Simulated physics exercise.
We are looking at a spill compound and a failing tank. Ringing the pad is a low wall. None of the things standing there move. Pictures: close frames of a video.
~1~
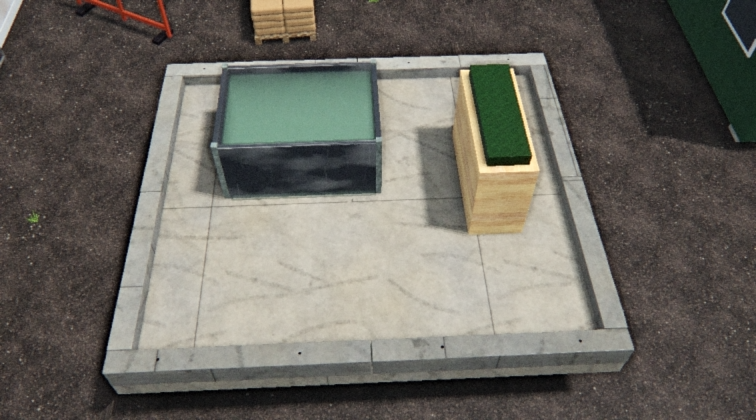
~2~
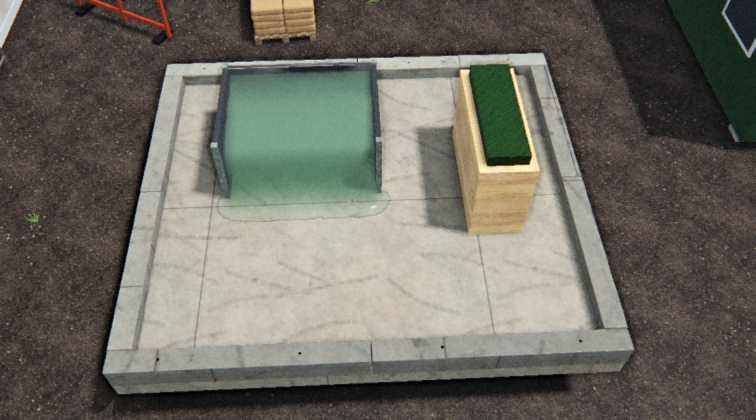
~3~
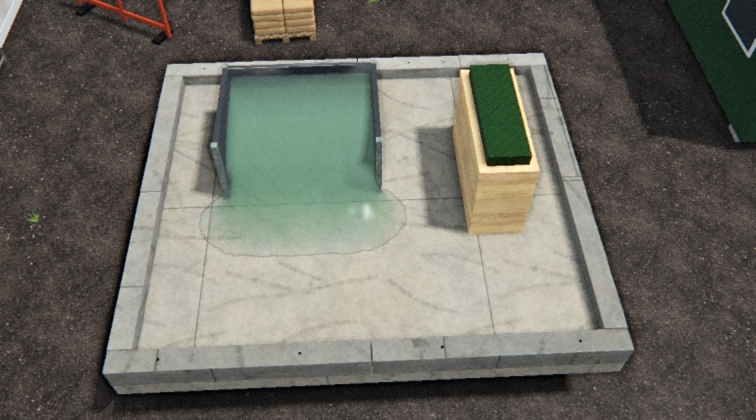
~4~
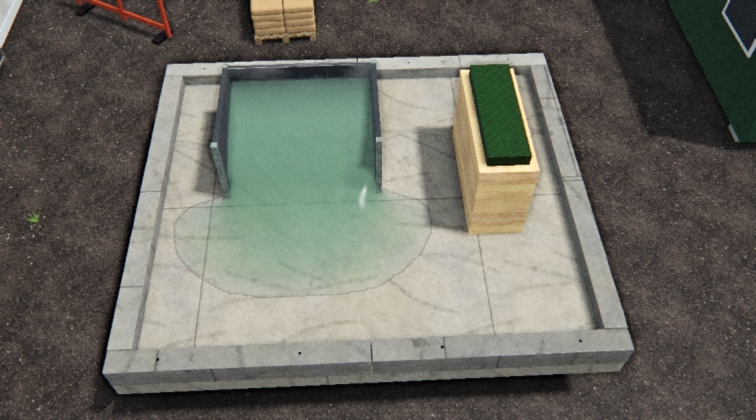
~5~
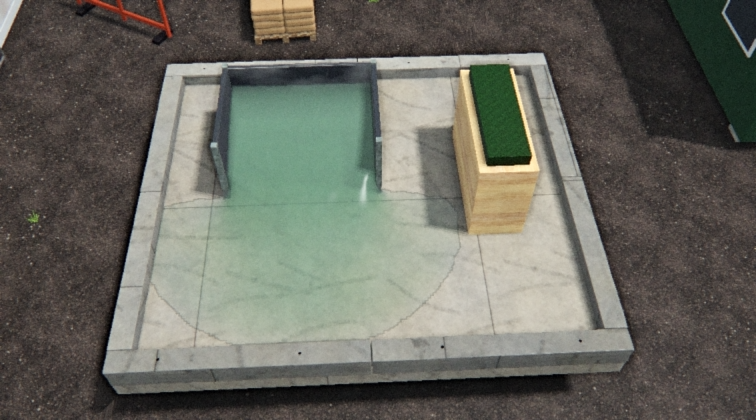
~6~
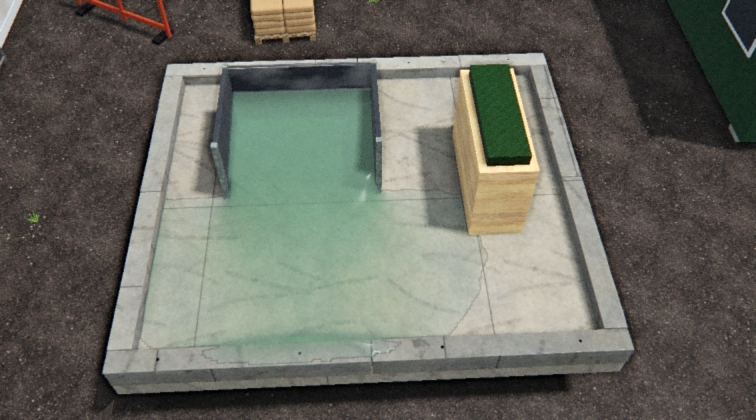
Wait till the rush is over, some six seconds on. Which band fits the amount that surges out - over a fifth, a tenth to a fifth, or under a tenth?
The amount falls above a fifth.
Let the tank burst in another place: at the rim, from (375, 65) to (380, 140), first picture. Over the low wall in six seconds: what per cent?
My estimate is near 14 percent.
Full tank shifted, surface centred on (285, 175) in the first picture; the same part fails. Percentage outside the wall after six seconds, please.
Share noted: About 40 %.
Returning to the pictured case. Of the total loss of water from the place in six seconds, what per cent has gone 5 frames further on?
Log: Around 25 %, estimated.
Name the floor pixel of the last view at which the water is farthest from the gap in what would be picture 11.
I'd say around (591, 336).
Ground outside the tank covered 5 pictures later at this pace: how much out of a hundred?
Around 50 percent of it.
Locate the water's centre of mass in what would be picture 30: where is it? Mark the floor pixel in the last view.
Roughly (357, 235).
A moment on, water covers 45 % of the floor; the low wall has let 1 % over.
Next, water covers 45 % of the floor; the low wall has let 7 % over.
Then, water covers 50 % of the floor; the low wall has let 23 % over.
Later, water covers 60 % of the floor; the low wall has let 25 % over.
In the end, water covers 80 % of the floor; the low wall has let 26 % over.
